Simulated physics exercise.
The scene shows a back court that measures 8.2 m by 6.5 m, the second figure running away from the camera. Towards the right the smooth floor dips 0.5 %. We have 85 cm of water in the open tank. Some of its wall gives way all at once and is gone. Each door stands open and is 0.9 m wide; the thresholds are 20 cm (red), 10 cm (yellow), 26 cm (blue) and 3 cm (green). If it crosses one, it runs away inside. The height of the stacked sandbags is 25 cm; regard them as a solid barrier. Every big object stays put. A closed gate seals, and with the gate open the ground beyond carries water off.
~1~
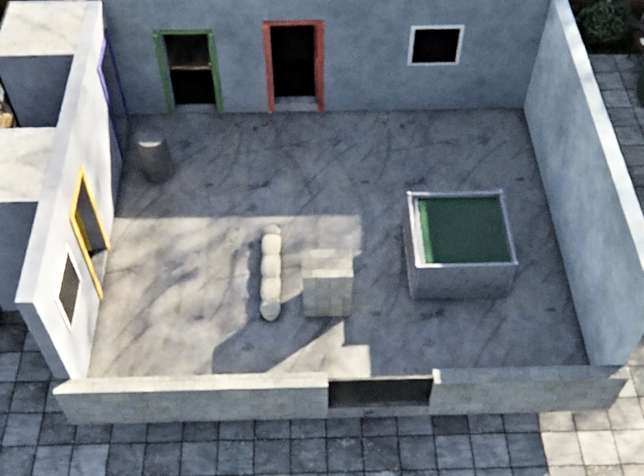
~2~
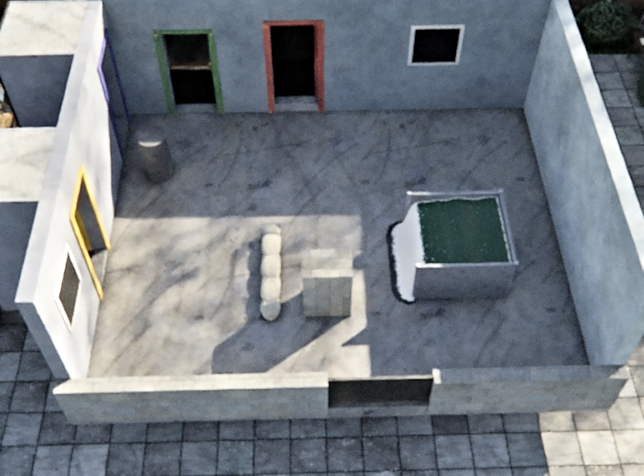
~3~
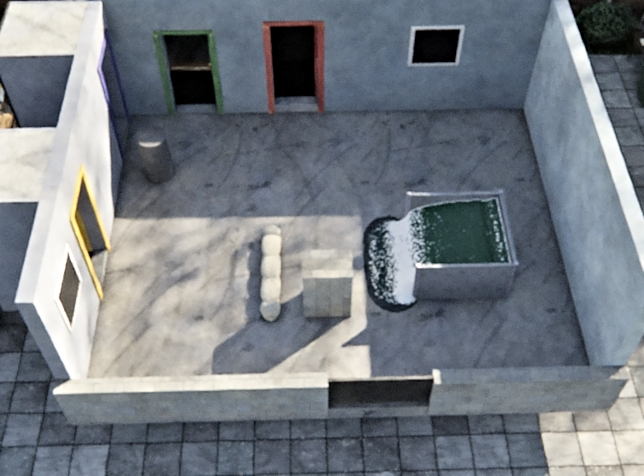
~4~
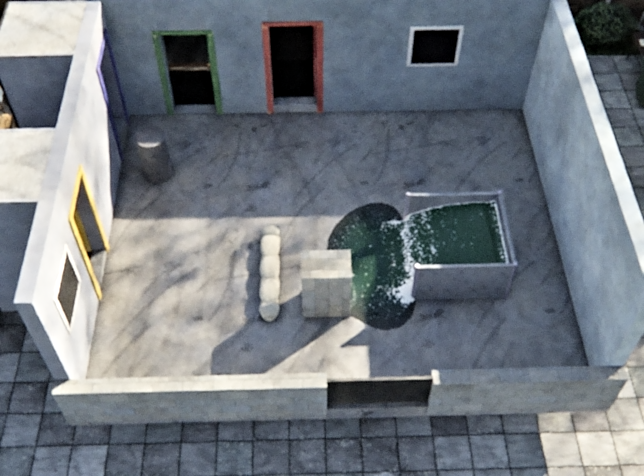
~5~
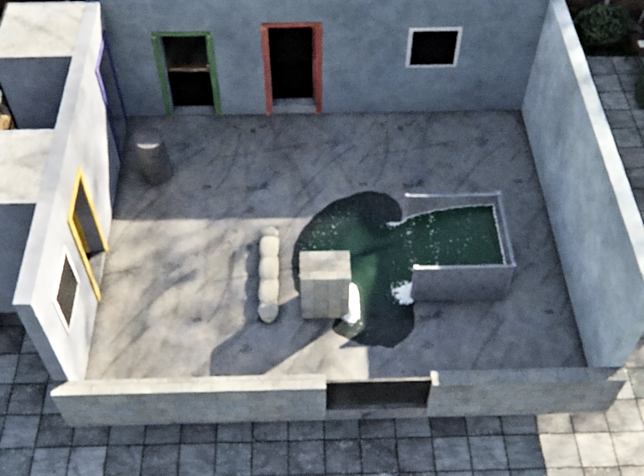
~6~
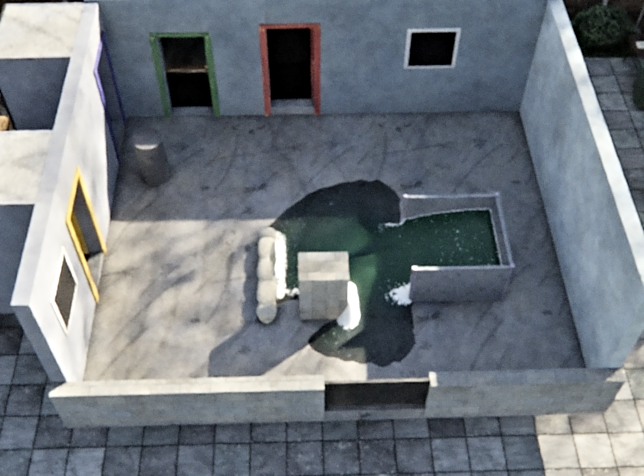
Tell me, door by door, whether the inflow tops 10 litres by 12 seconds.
Outcome: At the red door the inflow will remain within the limit; at the yellow door the inflow will remain within the limit; at the blue door the inflow will remain within the limit; at the green door the inflow will break the limit.
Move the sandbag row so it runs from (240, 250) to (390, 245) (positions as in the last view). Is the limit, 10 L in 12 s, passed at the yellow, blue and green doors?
So then yellow is beyond it, blue is inside it and green is beyond it.
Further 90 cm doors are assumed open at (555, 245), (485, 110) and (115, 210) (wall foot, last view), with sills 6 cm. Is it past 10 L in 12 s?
Check each in turn: The first fails, the second fails, the third succeeds.
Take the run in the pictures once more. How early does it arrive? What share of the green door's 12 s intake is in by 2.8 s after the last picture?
Around 35 percent.
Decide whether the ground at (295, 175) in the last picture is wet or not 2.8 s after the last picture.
It is flooded.
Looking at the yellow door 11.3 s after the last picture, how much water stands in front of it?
About 3.0 cm deep.
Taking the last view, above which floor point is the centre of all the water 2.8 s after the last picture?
(284, 248).
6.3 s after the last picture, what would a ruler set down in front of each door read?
Centimetres: Red 6 / yellow 7 / blue 6 / green 6.
Then, 0.7 s after the last picture water covers 30 % of the floor and is deepest (46 cm) near (285, 269); red door not reached, yellow door not reached, blue door not reached, green door not reached.
Then, 1.5 s after the last picture water covers 50 % of the floor and is deepest (31 cm) near (285, 261); red door not reached, yellow door 2 cm at the sill, 0 L in, blue door not reached, green door not reached.
Then, 2.8 s after the last picture water covers 55 % of the floor and is deepest (20 cm) near (154, 117); red door 13 cm at the sill, 0 L in, yellow door 5 cm at the sill, 0 L in, blue door 13 cm at the sill, 0 L in, green door 9 cm at the sill, 36 L in.
Then, 6.3 s after the last picture water covers 85 % of the floor and is deepest (10 cm) near (256, 246); red door 6 cm at the sill, 0 L in, yellow door 7 cm at the sill, 0 L in, blue door 6 cm at the sill, 0 L in, green door 6 cm at the sill, 97 L in.
Then, 11.3 s after the last picture water covers 95 % of the floor and is deepest (8 cm) near (450, 219); red door 3 cm at the sill, 0 L in, yellow door 3 cm at the sill, 0 L in, blue door 2 cm at the sill, 0 L in, green door 3 cm at the sill, 106 L in.
